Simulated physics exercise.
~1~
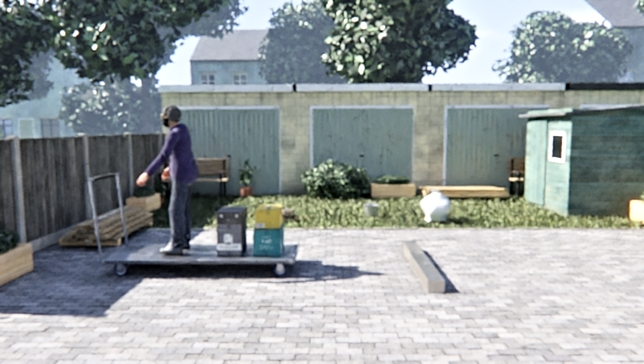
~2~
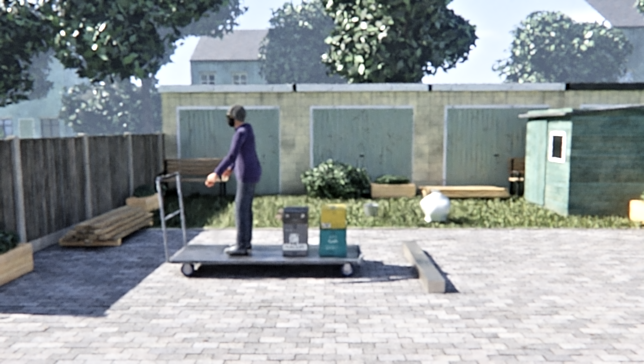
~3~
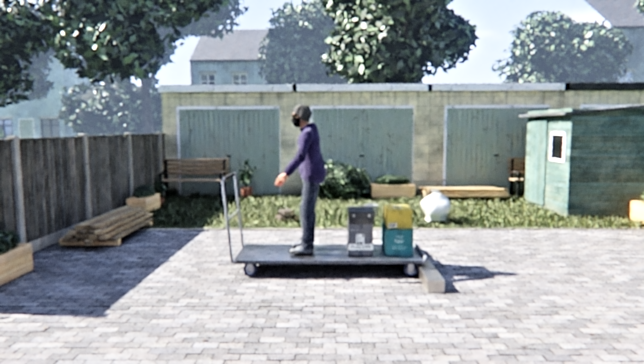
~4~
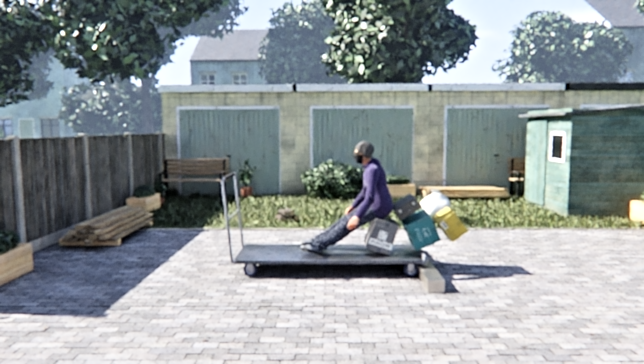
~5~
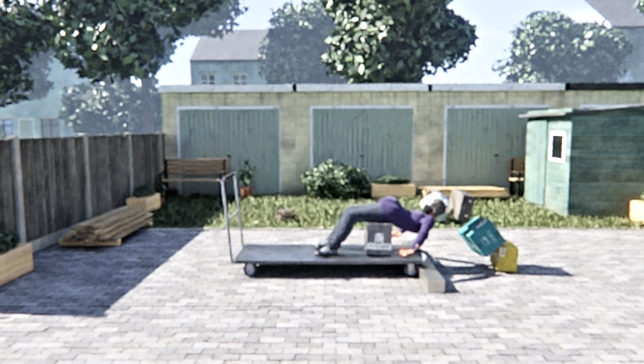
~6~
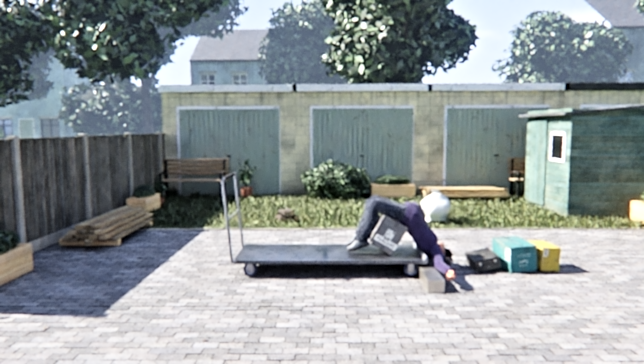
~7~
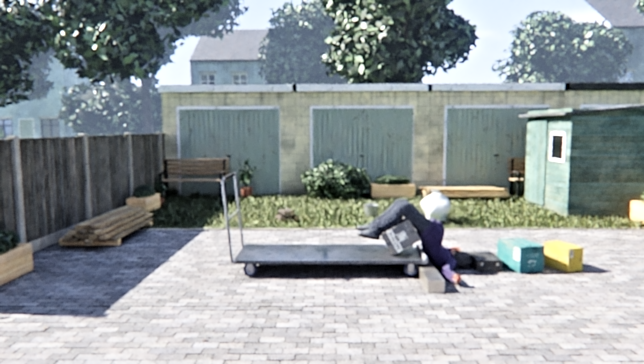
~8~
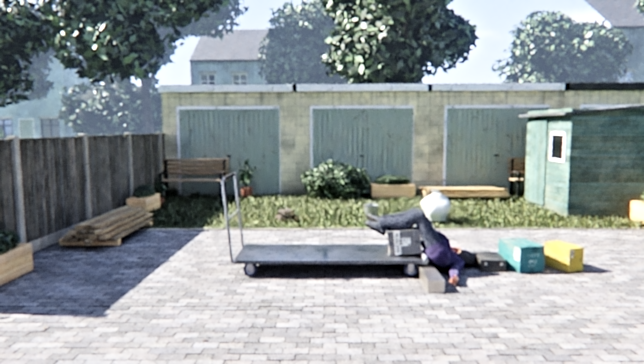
In a paved yard, a trolley hits a kerb, toppling its rider and boxes over the front.
